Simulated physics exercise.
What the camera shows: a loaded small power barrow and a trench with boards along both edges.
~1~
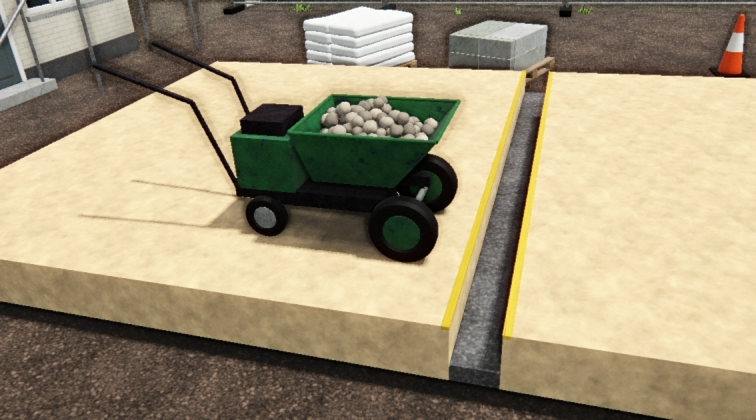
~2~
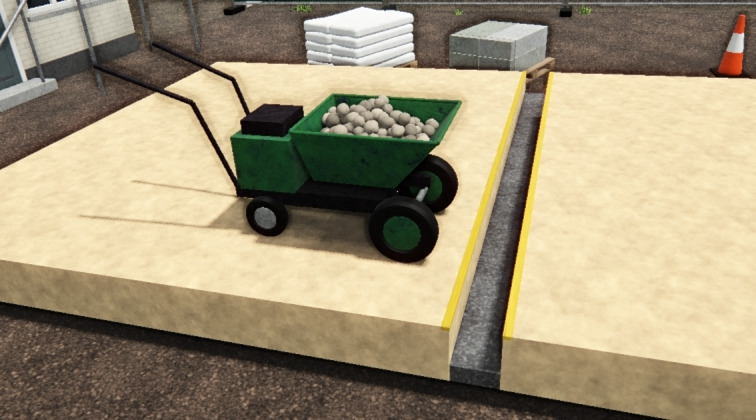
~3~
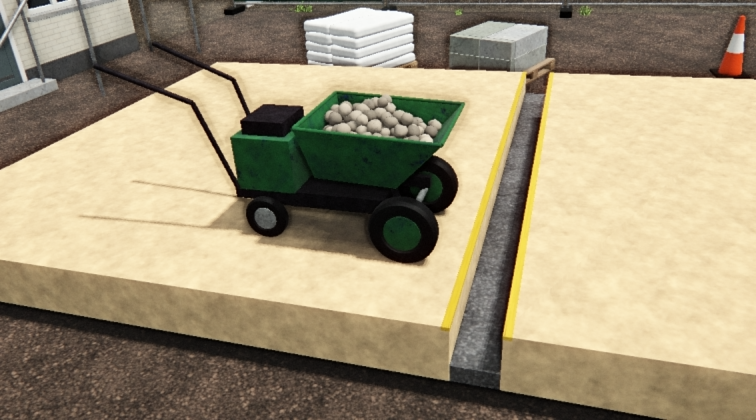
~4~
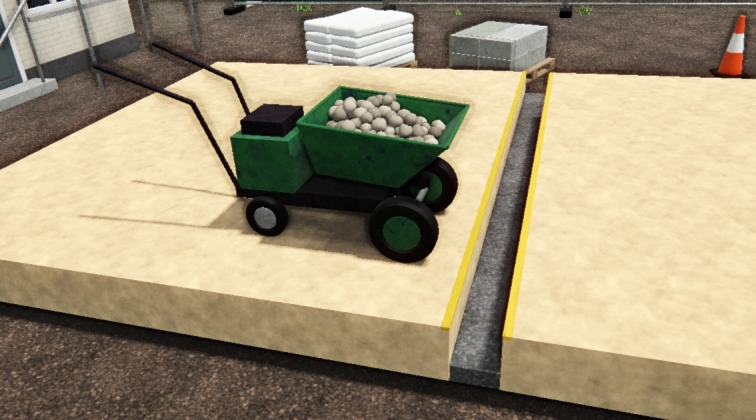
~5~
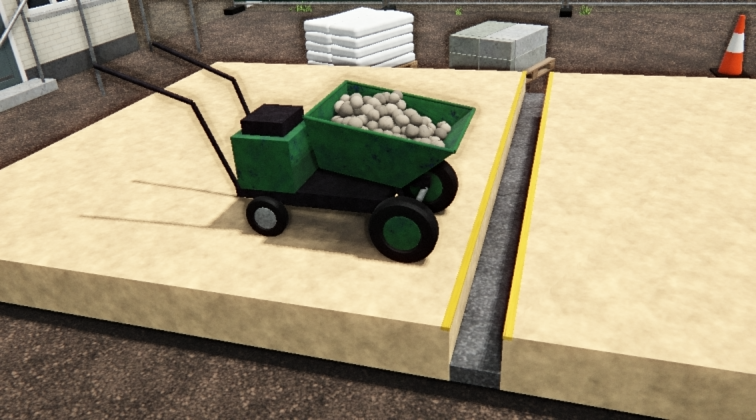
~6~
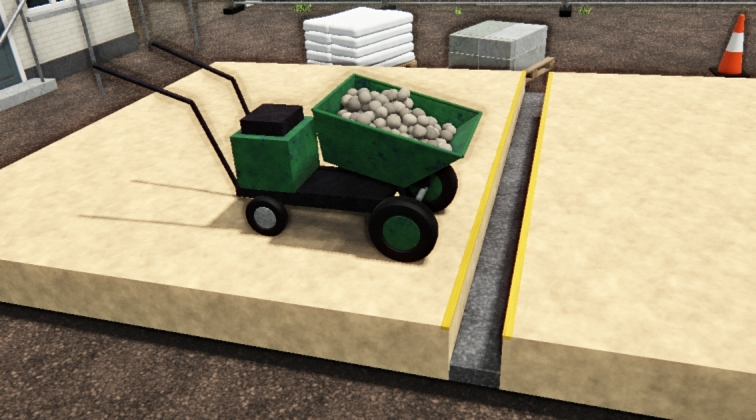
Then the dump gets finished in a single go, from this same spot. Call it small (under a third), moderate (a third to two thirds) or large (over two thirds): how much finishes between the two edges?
Small.
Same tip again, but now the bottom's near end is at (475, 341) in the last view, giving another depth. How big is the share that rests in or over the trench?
I'd put it at some 0 in a hundred.
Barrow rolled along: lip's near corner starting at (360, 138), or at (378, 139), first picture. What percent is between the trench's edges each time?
Roughly 60 per cent, and 80 per cent.
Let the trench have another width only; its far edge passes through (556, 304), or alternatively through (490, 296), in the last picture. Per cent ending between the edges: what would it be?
The first case gives close to 80 per cent and the second close to 0 per cent.
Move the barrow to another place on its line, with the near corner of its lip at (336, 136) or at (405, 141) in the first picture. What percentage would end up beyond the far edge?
The first stop gives 0 per cent; the second gives 30 per cent.
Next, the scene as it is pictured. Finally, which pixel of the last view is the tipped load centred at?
Roughly at pixel (569, 243).
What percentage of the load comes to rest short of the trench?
About 0 per cent.
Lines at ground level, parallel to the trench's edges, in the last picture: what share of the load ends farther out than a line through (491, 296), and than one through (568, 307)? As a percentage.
70 and 40 in a hundred.
Shortly afterwards, skip tipped steeply; the whole lot in the skip.
Next, skip tipped right over; near two thirds in the skip; only a few in or heaped over the trench; near a third beyond it; only a few falling.
Some moments later, skip tipped right over; near a quarter in the skip; a little in or heaped over the trench; near two thirds beyond it.
In the end, skip tipped right over; near a quarter in the skip; a little in or heaped over the trench; near two thirds beyond it.
